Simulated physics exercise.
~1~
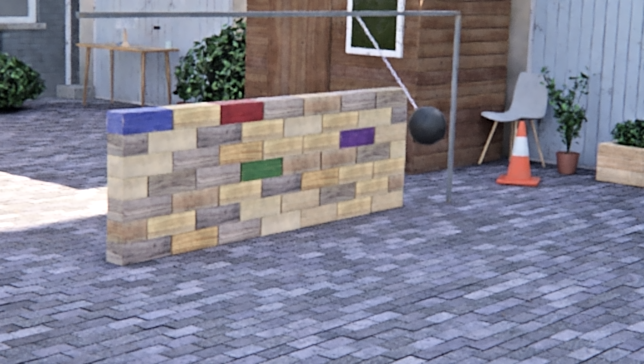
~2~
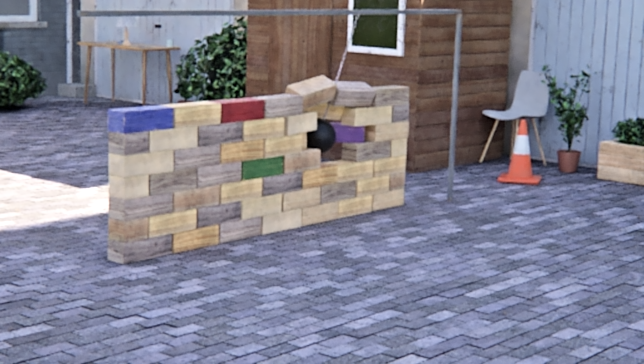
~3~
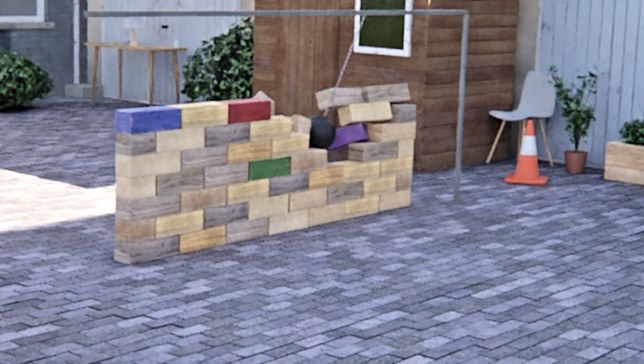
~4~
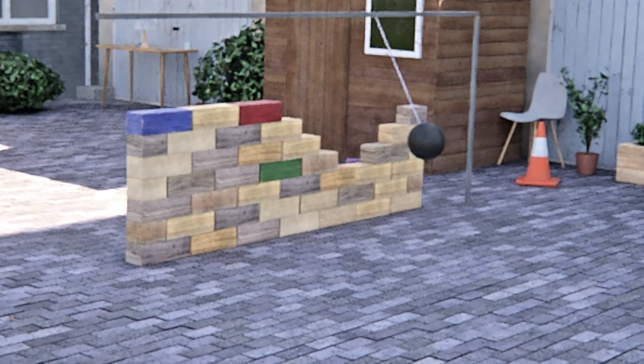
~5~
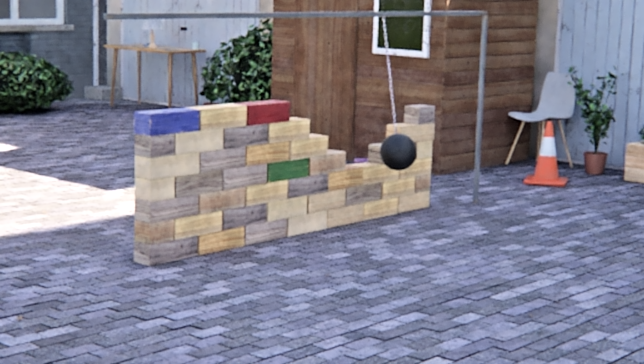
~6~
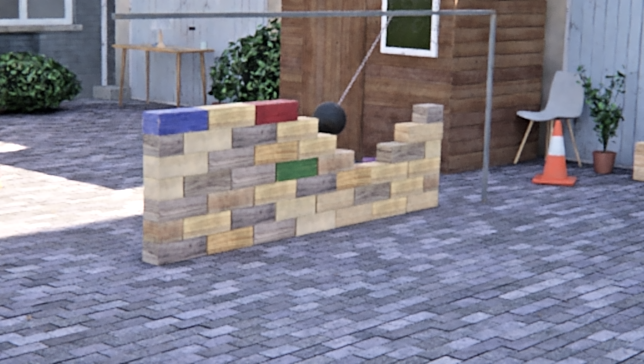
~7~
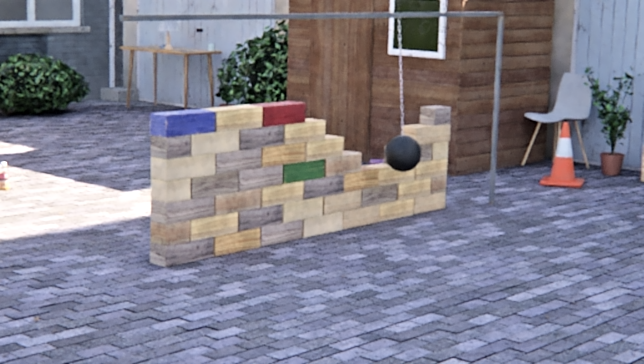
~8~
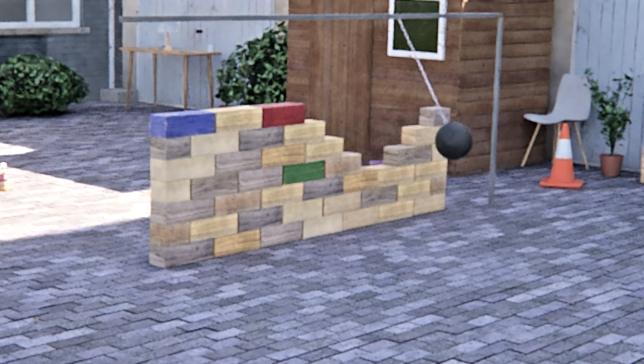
A freestanding wall of wooden blocks was struck by a swinging dark ball, which knocked several upper blocks off behind it and left a stepped gap, while the red, blue and green blocks stayed put and the ball kept swinging back and forth.
